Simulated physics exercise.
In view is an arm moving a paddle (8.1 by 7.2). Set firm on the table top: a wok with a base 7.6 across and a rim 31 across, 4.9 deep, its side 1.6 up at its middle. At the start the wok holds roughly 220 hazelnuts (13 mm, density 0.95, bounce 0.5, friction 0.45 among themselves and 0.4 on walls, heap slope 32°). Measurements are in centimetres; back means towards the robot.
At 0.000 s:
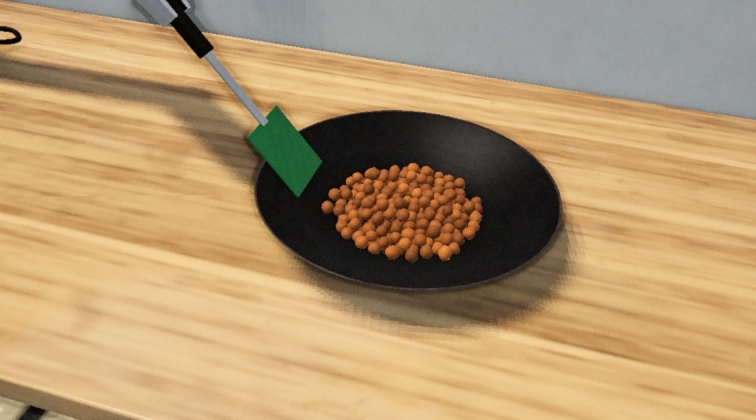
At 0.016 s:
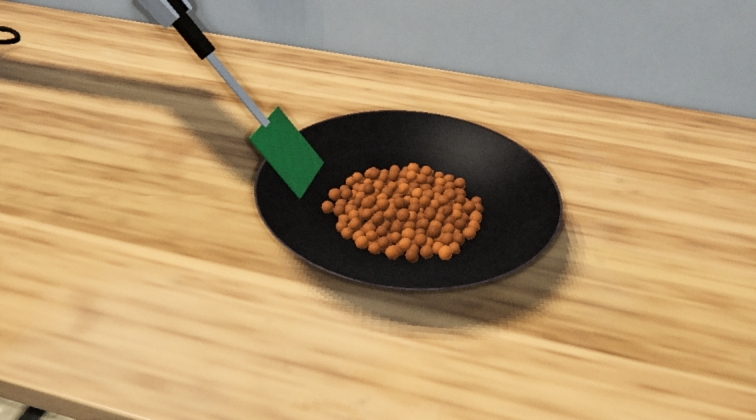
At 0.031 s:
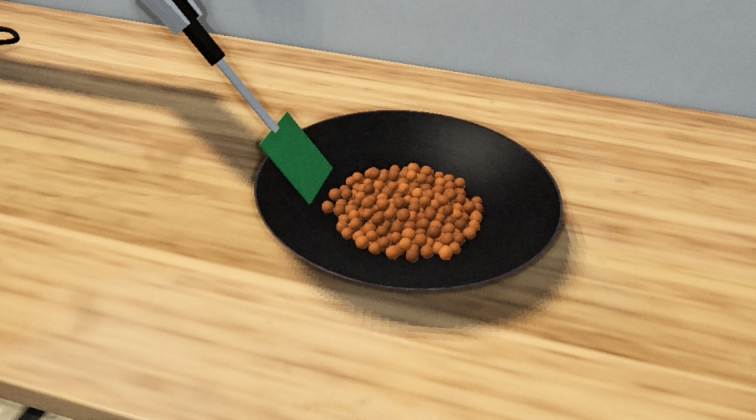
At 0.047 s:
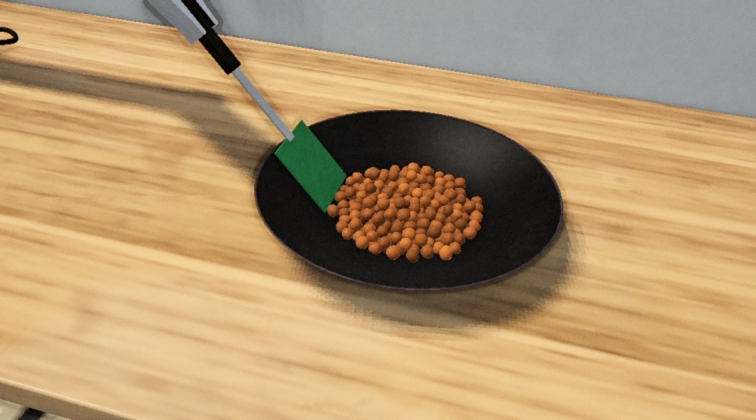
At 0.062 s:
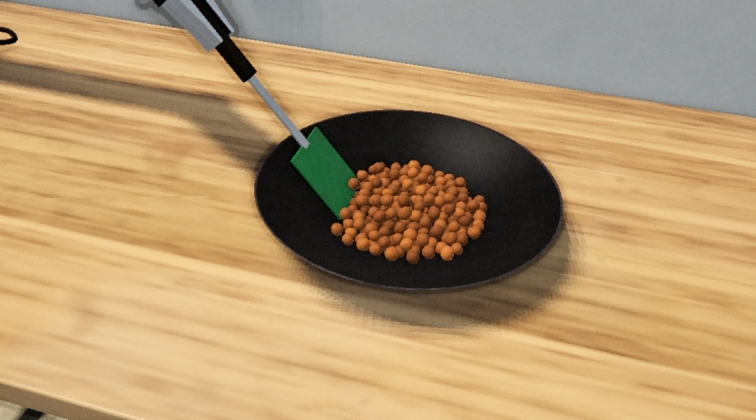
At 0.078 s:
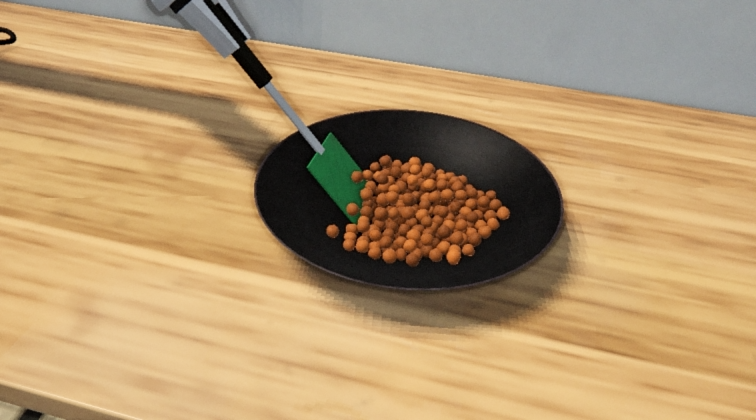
On a wooden table top, a robot arm holding a green paddle moves it down and rightward inside a black wok, reaching a heap of brown hazelnuts and pushing into its left side, so the nuts shift and spread rightward.
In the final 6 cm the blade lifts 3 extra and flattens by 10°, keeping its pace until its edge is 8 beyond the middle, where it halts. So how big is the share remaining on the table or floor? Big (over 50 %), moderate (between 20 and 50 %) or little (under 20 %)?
The share is moderate.
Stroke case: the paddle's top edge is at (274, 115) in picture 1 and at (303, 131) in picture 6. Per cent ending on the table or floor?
It comes to something like 0 %, give or take.
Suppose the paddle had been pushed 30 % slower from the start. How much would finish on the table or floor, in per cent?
5 per cent, about.
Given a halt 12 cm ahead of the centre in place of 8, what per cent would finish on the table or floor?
About 45 %.
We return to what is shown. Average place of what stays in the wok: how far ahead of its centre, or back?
4.0 cm ahead.
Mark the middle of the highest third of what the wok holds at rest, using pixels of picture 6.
The middle lies somewhere around (489, 221).
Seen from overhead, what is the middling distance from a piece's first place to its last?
Distance: Near 7 cm.
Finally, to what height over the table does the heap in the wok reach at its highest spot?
Close to 5.0 centimetres high.
By 0.12 s, sloping 50°, highest piece 6 above the table; 215 in the wok.
By 0.15 s, sloping 47°, highest piece 7 above the table; 213 in the wok, 2 on the blade or in flight.
By 0.37 s, sloping 40°, highest piece 6 above the table; 158 in the wok, 47 on the table or floor, 10 on the blade or in flight.
By 1.42 s, sloping 40°, highest piece 6 above the table; 157 in the wok, 58 on the table or floor.
Final count, 157 in the wok, 58 on the table or floor. That is 27 % on the table or floor.
